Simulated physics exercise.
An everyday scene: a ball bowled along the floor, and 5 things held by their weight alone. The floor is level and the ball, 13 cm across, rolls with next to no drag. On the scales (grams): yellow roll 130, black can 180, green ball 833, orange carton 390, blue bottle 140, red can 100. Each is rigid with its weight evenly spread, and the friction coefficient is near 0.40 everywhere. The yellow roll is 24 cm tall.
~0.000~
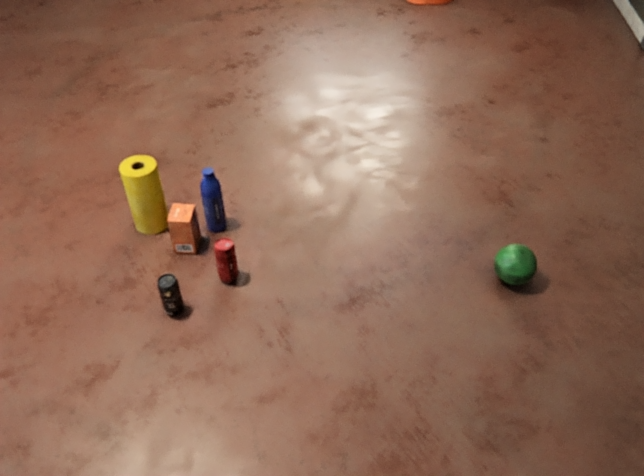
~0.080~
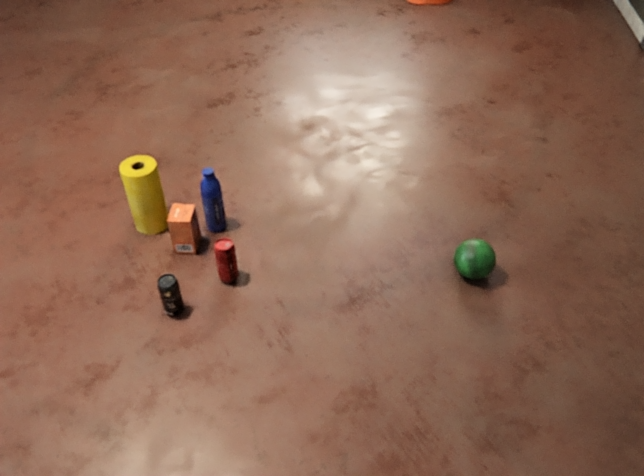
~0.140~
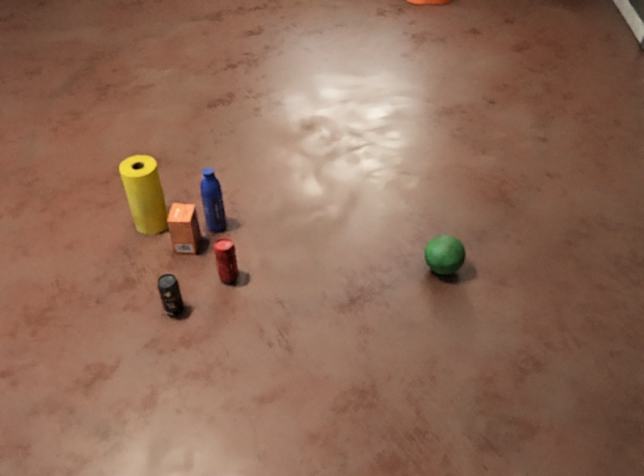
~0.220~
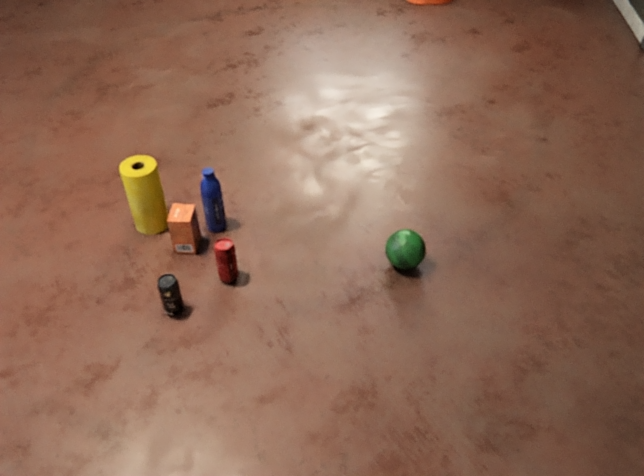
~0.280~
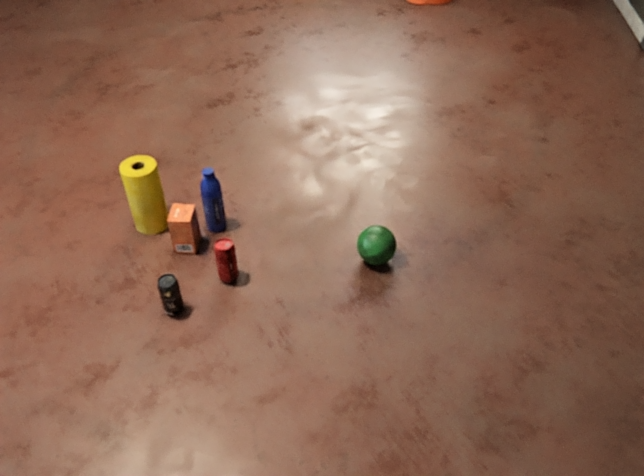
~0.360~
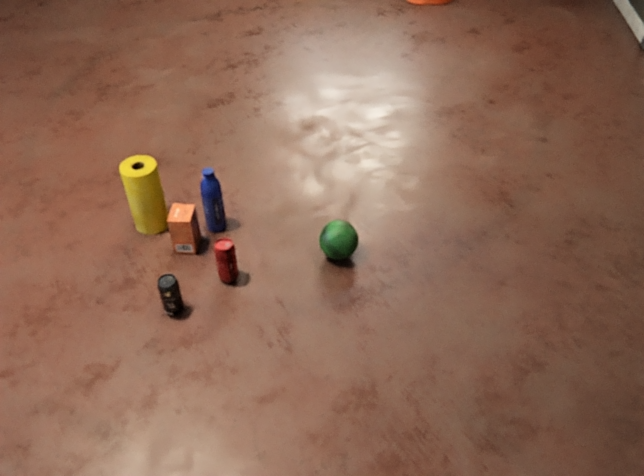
Green ball rolling steadily leftward across a mottled brown floor, while a yellow roll, orange carton, blue bottle and two cans stand still.
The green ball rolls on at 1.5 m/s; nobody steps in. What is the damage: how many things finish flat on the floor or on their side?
Tipped or gone: Just one.
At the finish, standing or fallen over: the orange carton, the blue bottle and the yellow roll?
The orange carton stays upright; the blue bottle tips over; the yellow roll keeps standing.
By 0.76 s, ball 106 cm along; green ball near (187, 218); blue bottle tilted 14°; orange carton tilted 12°.
By 1.16 s, ball 129 cm along; green ball near (124, 205); yellow roll 21 cm from its spot near (92, 181); blue bottle on its side; orange carton tilted 6°.
When it is over (2.8 s), lying over on the floor, blue bottle; not toppled but over 8 cm from the start, yellow roll and orange carton; the other 2 within 8 cm of the start. End places, in pixels of the last picture, yellow roll near (69, 168), black can near (171, 295).
